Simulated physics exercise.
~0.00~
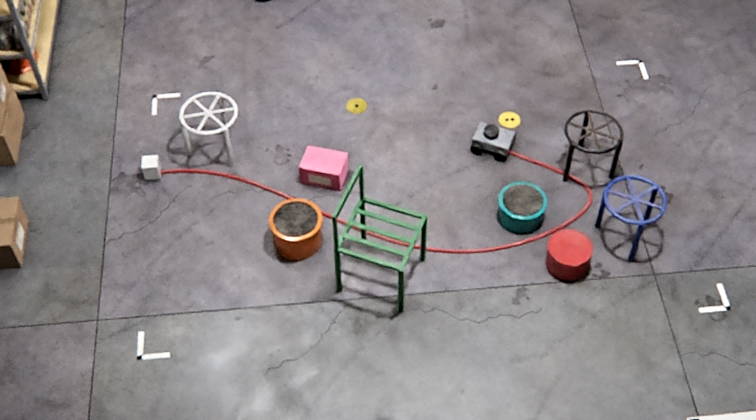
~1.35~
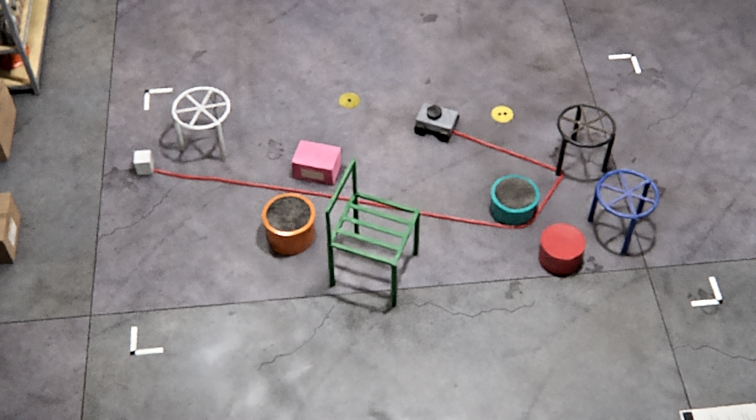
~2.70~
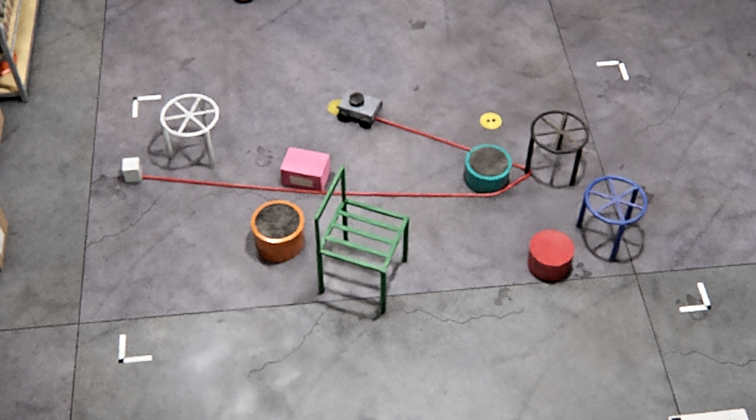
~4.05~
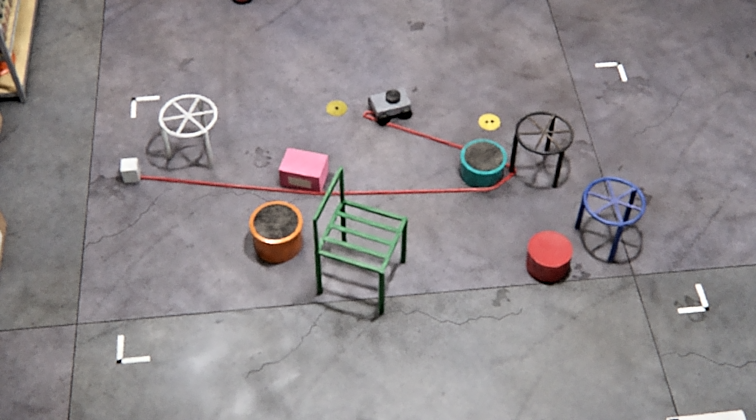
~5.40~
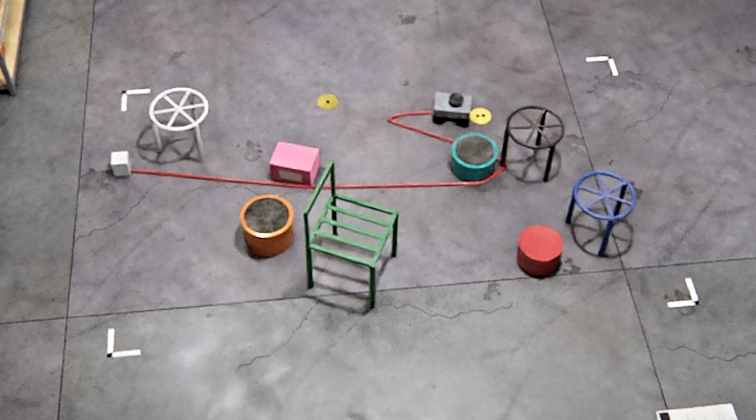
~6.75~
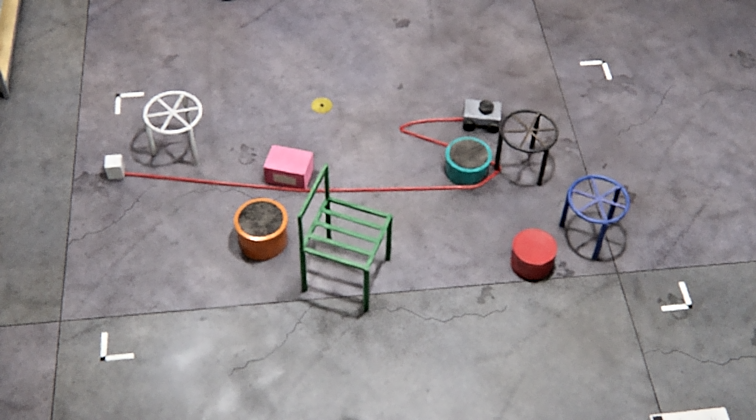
A small cart drives left, its red lead dragging a teal pot and black stool, then returns right.
